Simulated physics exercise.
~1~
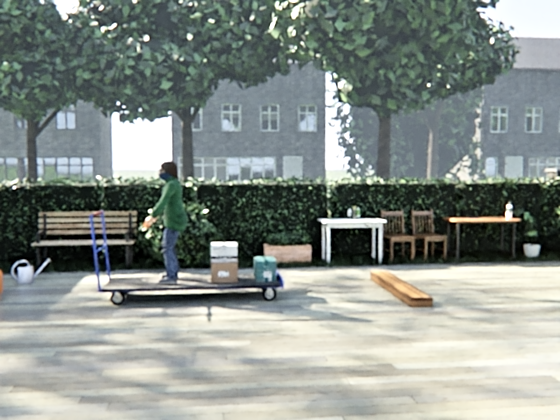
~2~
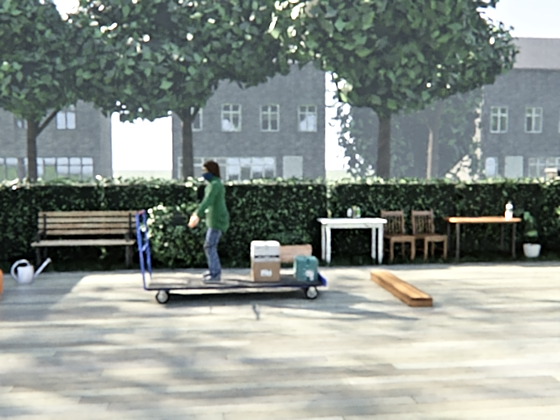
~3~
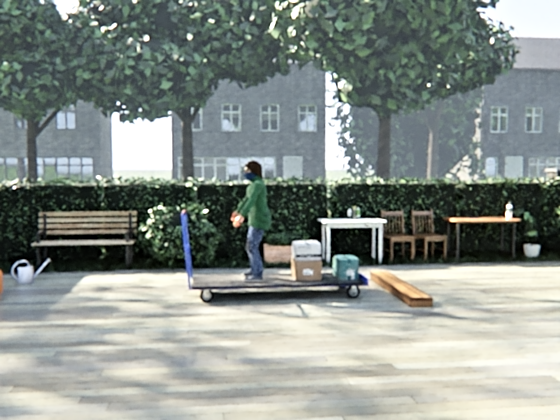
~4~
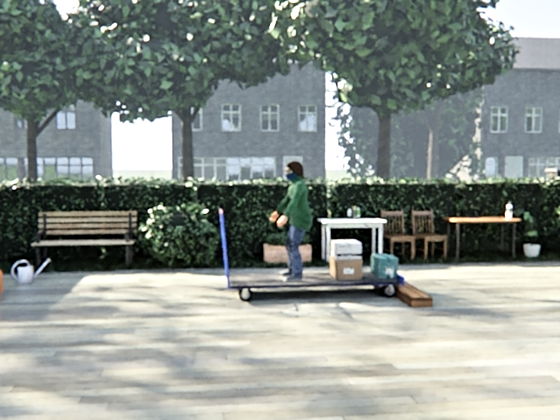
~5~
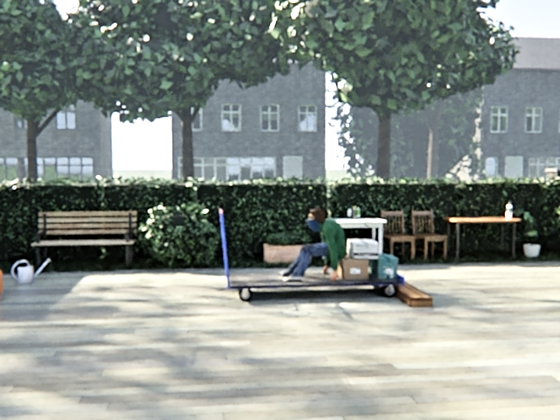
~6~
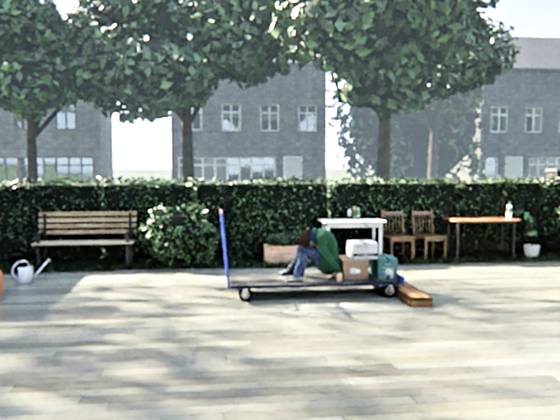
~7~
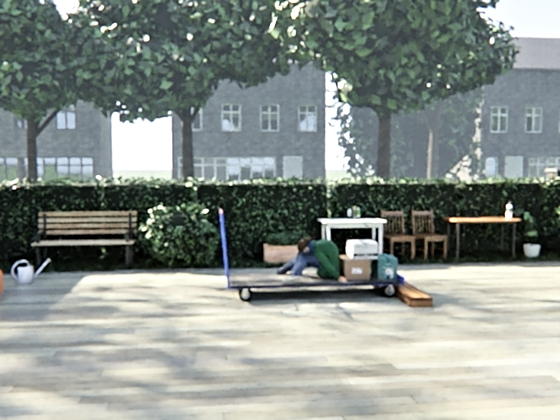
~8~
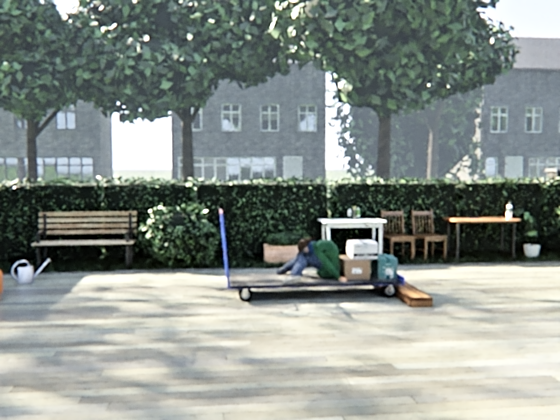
The clip shows a person in a green top standing on a flat trolley with three boxes as it rolls right and stops at a low wooden beam; the person then collapses against the boxes and lies slumped on the deck, with all the boxes still aboard.
